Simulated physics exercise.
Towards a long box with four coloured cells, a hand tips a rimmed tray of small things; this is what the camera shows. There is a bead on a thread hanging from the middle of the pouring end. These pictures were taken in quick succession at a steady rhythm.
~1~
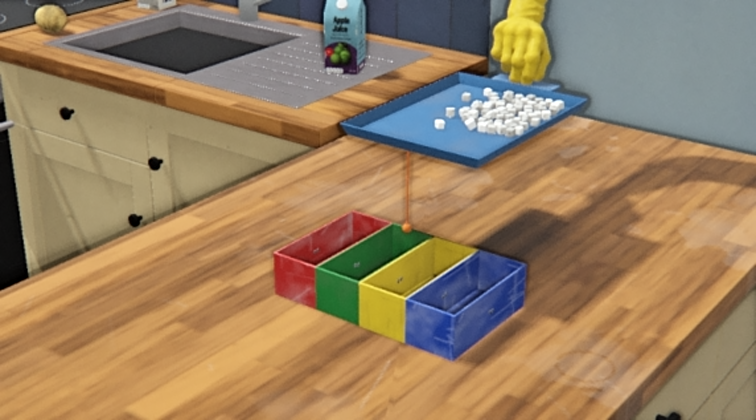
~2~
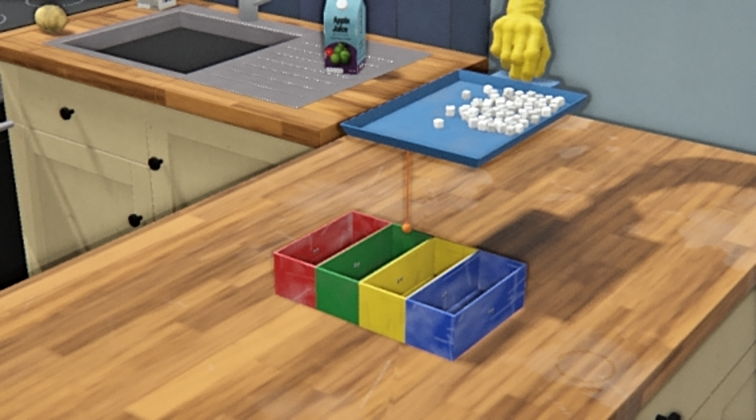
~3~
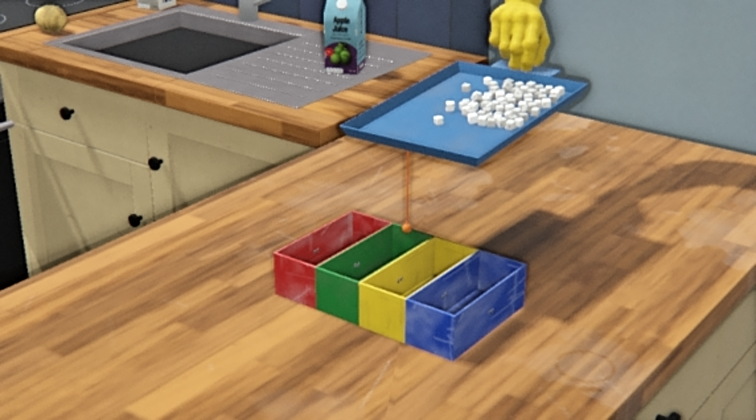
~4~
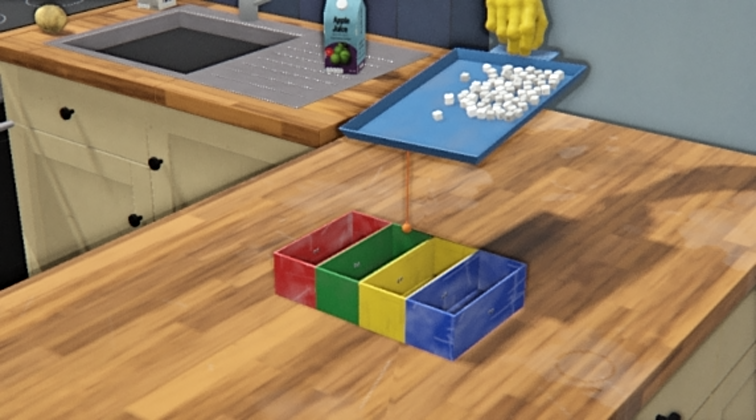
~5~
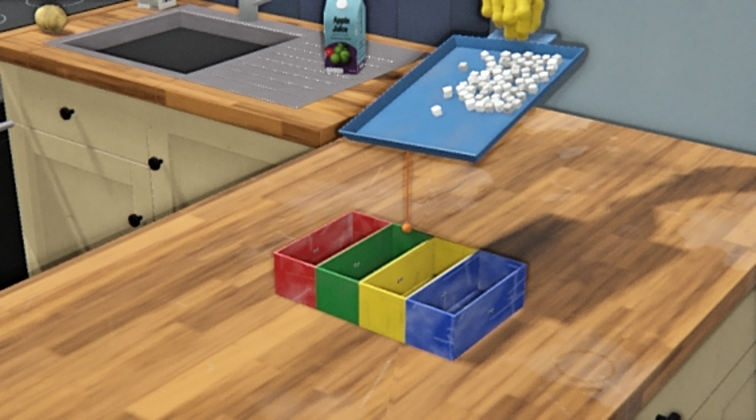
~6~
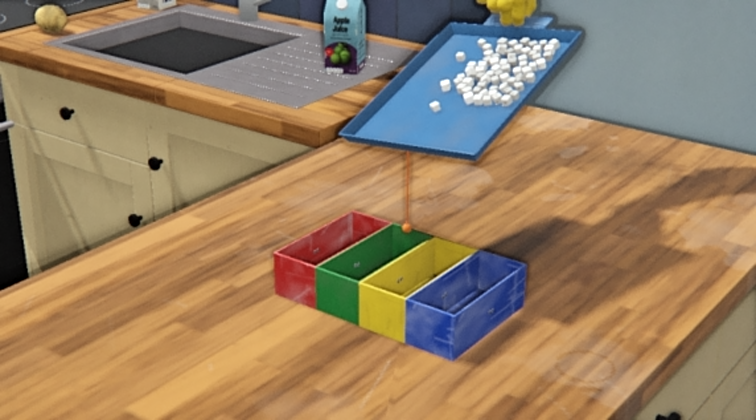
A yellow-gloved hand holds a rimmed blue tray of white sugar cubes above a wooden kitchen counter, seen from slightly above. Below sit four joined cells, red, green, yellow and blue from left to right, near a hanging orange bead, with a sink and a juice carton behind. The tray's far end rises steadily, its near edge dipping slightly leftward, while the camera stays still.
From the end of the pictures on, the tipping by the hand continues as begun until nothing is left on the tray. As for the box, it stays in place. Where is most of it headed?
Mostly to the red cell.
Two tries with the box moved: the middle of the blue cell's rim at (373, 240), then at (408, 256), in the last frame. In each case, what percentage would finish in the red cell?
Approximately 0 percent, followed by approximately 10 percent.
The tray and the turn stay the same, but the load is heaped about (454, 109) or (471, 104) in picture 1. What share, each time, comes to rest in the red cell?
Roughly 60 % and then 60 %.
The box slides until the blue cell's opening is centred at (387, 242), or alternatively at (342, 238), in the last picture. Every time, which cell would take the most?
For the first position it is that yellow cell, and for the second it is blue.
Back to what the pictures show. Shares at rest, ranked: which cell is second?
After the leader, it is that green cell.
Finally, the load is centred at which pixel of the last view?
Somewhere close to (318, 282) in the last picture.
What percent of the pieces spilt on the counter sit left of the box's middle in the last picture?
Reading: Around 100 %.
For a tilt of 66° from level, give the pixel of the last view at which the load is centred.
(369, 154).
Shortly afterwards, tray tipped steeply; near half on the tray; near half falling or outside the box.
Next, tray tipped past a quarter turn; near half in the red cell; near a quarter in the green cell; a little in the yellow cell; near a quarter falling or outside the box.
Some moments later, tray tipped past a quarter turn; near half in the red cell; near a quarter in the green cell; a little in the yellow cell; near a quarter falling or outside the box.
In the end, tray tipped past a quarter turn; near half in the red cell; near a quarter in the green cell; a little in the yellow cell; none at all in the blue cell; near a quarter outside the box.
